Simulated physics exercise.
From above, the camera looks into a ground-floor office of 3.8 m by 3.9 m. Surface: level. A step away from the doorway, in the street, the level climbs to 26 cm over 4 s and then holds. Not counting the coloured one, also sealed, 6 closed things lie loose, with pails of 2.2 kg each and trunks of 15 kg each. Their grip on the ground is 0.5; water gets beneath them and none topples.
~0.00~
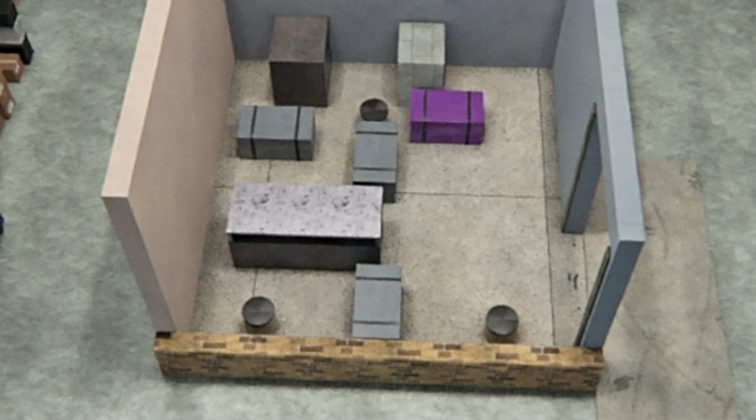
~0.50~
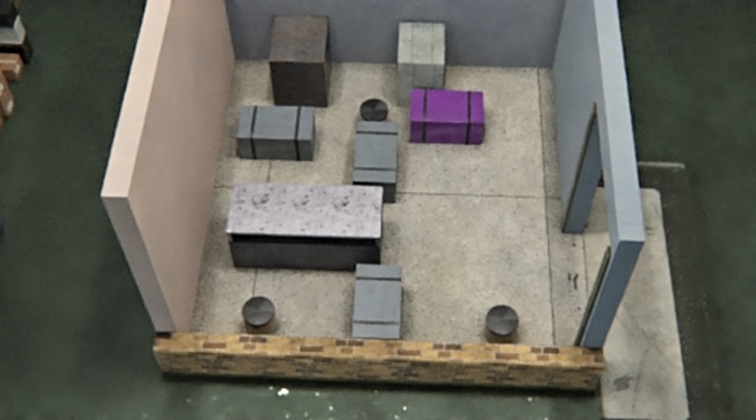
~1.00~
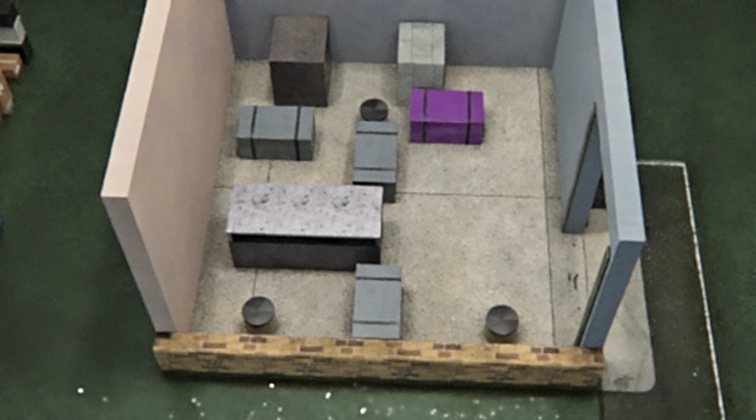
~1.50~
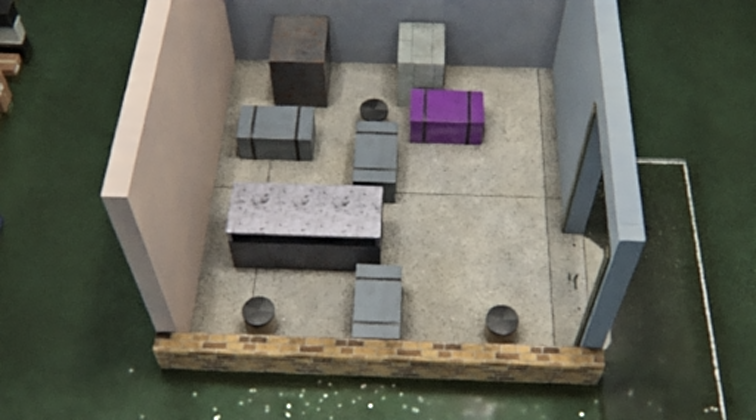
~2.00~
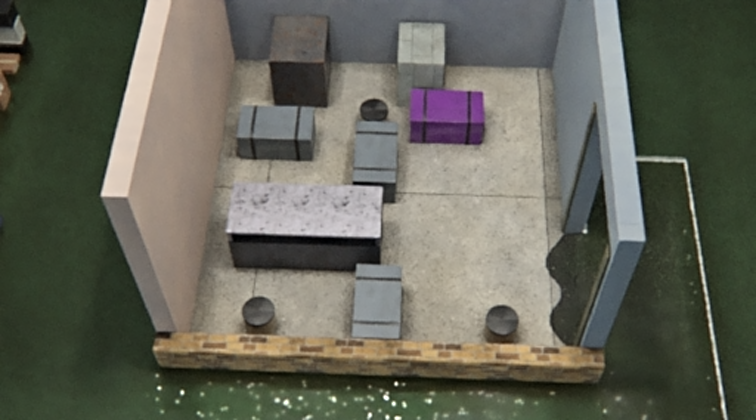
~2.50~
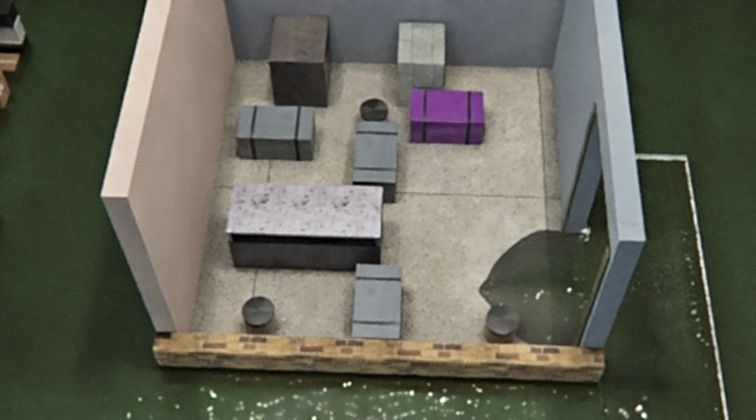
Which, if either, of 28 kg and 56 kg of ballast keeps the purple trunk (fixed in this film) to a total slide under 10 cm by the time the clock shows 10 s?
Only the 56 kg.
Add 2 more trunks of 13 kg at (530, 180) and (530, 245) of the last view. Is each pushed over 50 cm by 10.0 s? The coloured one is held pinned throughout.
In order: Within the mark, above the mark.
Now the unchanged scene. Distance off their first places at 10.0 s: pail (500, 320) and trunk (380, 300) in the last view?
First 140 cm, then 140 cm.
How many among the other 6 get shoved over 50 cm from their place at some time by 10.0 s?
By my tally, 5.
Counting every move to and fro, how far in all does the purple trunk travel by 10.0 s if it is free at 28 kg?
Some 30 centimetres of travel in total.
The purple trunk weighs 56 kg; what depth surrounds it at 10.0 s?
Depth: Approx. 10 cm.
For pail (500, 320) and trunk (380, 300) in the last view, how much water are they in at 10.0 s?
About 21 and 21 cm.
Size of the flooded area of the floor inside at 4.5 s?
Roughly 6.5 m2.
After 3.5 s the purple trunk would be 0 cm from its start with 28 kg and 0 cm from its start with 56 kg; 0 cm of water round it then.
After 4.5 s the purple trunk would be 0 cm from its start with 28 kg and 0 cm from its start with 56 kg; 1 cm of water round it then.
After 7.0 s the purple trunk would be 0 cm from its start with 28 kg and 0 cm from its start with 56 kg; 3 cm of water round it then.
After 10.0 s the purple trunk would be 33 cm from its start with 28 kg and 0 cm from its start with 56 kg; 10 cm of water round it then.
